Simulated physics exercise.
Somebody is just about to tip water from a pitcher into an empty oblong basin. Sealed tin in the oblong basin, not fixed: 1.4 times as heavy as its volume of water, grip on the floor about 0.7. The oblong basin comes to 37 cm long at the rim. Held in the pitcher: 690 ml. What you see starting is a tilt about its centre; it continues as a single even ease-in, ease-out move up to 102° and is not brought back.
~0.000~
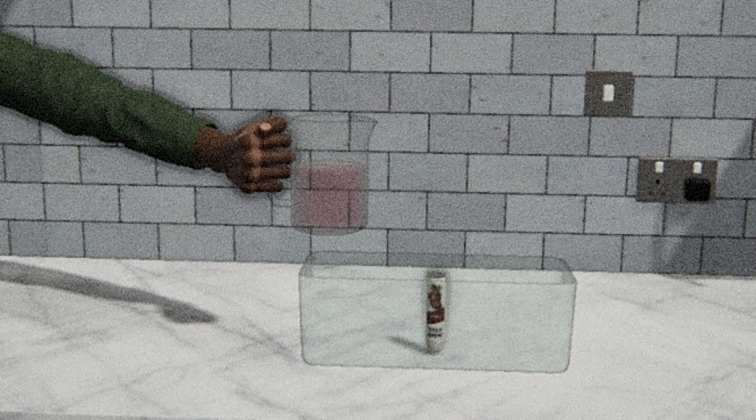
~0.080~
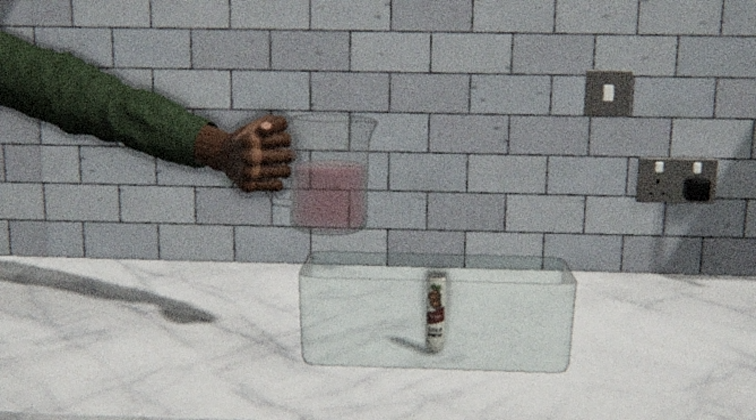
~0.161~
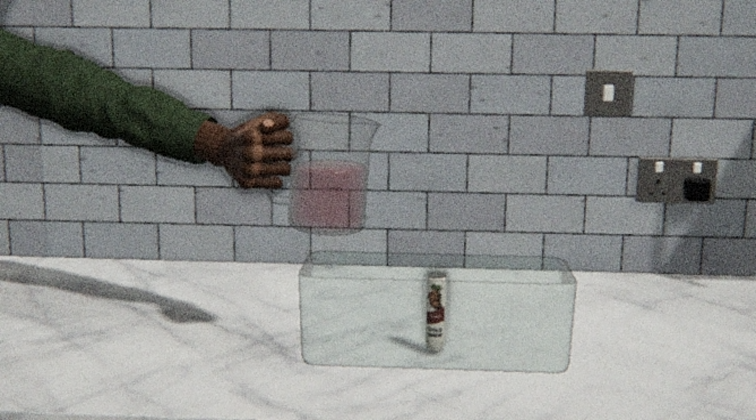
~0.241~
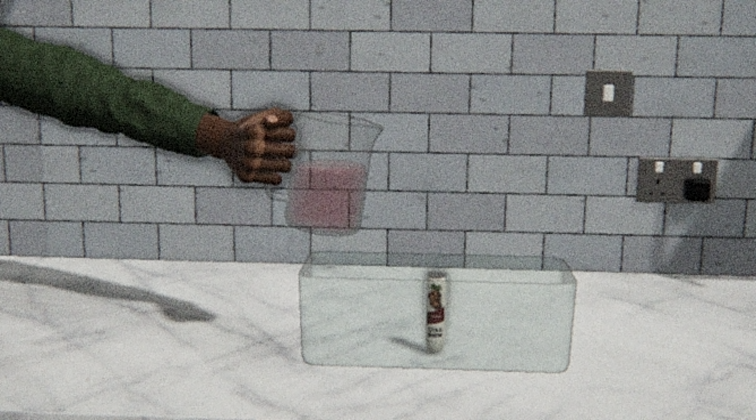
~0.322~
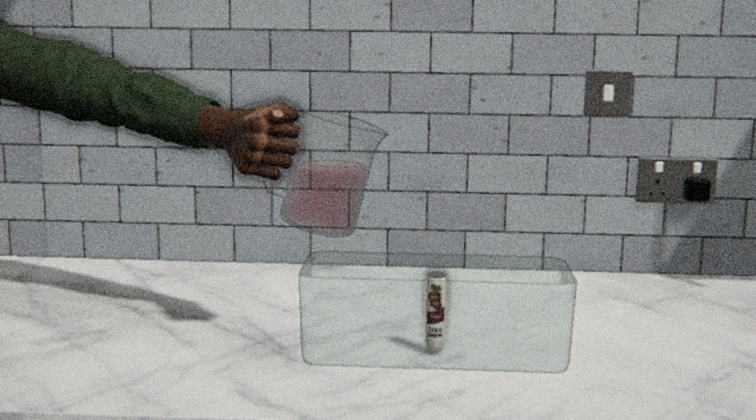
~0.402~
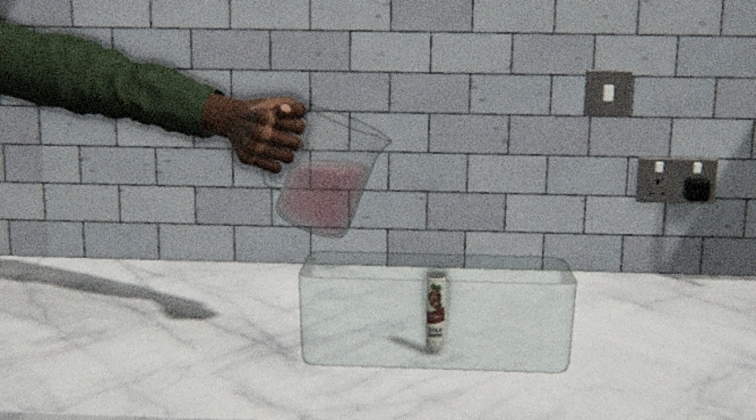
A white marbled counter stands before a grey brick-tiled wall with a switch and socket at right, seen from the front by a still camera. From the left, a green-sleeved arm holds a clear pitcher of pinkish water above a pale glass oblong basin with a small upright tin, white and dark red. The hand tilts the pitcher rightward, slowly, then faster, its water staying level inside.
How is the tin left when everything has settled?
The tin is lying toppled.
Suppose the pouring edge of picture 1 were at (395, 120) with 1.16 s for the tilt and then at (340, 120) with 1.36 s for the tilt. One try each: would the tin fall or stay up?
Run one: It does not tip. Run two: It does not tip.
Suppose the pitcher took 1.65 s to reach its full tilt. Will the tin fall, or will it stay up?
Tips over.
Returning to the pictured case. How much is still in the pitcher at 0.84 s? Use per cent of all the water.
Still held: Roughly 98 % of the total.
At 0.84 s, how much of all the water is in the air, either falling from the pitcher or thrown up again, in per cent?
Near 3 per cent at that moment.
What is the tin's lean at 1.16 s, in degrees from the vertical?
Roughly 0°.
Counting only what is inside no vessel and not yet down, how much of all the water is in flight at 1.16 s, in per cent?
Something like 18 per cent of the total.
Then, 0.84 s in, the tilt is 69° and 97 per cent is still to pour; the tin stands where it began.
Then, 1.16 s in, the tilt is 97° and 50 per cent is still to pour; the tin stands where it began.
Then, 1.50 s in, the tilt is 102° and 10 per cent is still to pour; the tin lies on its side.
Then, 1.86 s in, the tilt is 102° and 1 per cent is still to pour; the tin lies on its side.
Finally, the tin lies on its side.
